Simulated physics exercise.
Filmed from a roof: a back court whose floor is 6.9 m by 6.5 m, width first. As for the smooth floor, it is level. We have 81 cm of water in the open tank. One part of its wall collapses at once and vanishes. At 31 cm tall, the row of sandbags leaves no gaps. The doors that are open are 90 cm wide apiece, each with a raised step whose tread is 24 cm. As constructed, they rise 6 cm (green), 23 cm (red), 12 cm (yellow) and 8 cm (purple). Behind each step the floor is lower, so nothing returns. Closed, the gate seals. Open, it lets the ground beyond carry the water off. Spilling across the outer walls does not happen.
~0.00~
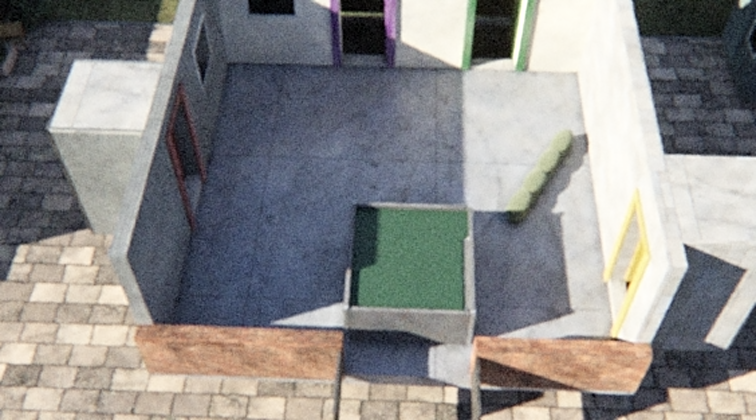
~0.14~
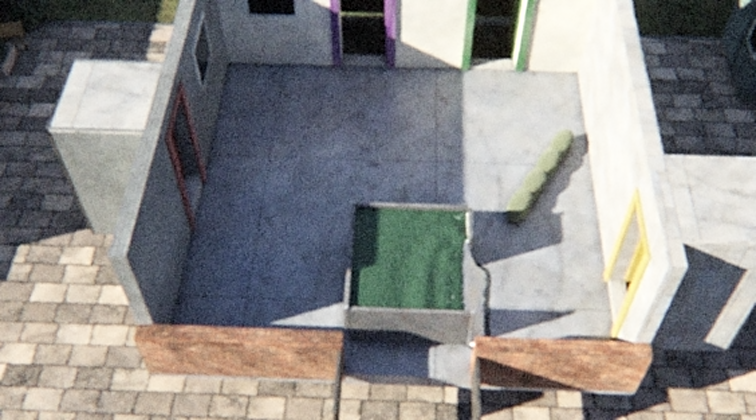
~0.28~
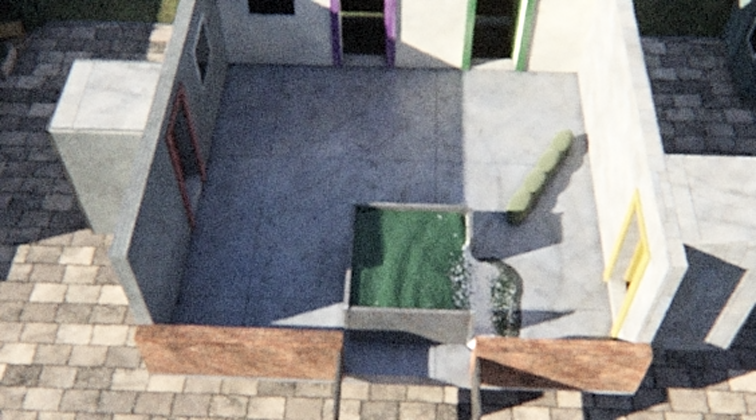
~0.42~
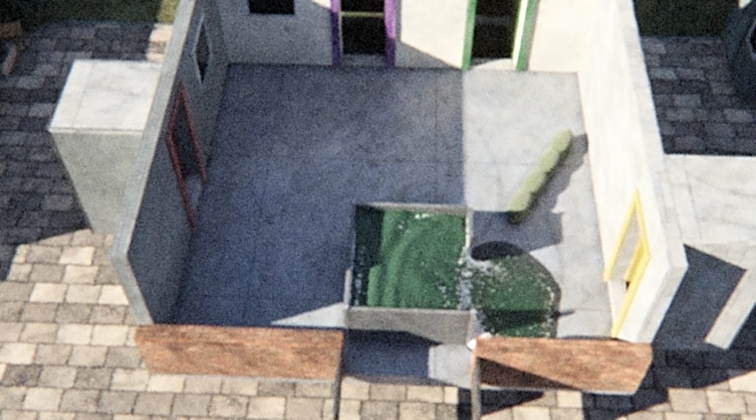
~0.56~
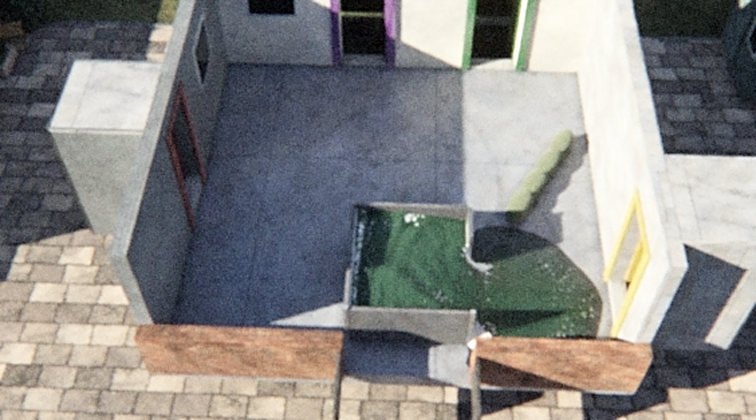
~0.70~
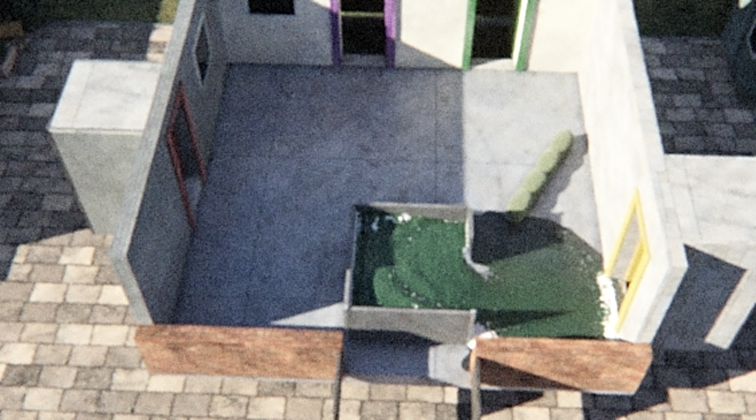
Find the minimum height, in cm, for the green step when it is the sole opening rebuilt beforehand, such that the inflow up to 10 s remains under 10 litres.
The minimum height is about 7.5 cm.
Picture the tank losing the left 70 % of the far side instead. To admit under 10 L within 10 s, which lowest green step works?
Then it needs around 16 cm.
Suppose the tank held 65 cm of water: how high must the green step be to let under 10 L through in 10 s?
Roughly 5.5 cm high.
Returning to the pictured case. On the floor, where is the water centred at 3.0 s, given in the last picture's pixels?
The water is centred near (509, 270).
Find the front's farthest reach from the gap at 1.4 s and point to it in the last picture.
Near pixel (590, 169).
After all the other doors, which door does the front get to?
That would be the red door.
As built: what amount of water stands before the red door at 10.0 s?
The depth there is around 5.0 cm.
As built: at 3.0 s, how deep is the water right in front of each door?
Door by door, in centimetres - green 0, red 0, yellow 29, purple 0.
After 1.4 s water covers 15 % of the floor, deepest (62 cm) near (605, 369); it has not reached the green door.
After 3.0 s water covers 25 % of the floor, deepest (46 cm) near (588, 162); it has not reached the green door.
After 10.0 s water covers 80 % of the floor, deepest (12 cm) near (542, 199); 4 cm at the green door, 19 litres in over its 6 cm step.
At the green door as built, the water arrived by 3.4 s and peaked near 10 cm at 4.2 s.
Run again over the same 10 s with other heights there, 16 litres in over 6.5 cm, 7 litres over 8.5 cm. The limit of 10 litres is kept from about 7.5 cm up.
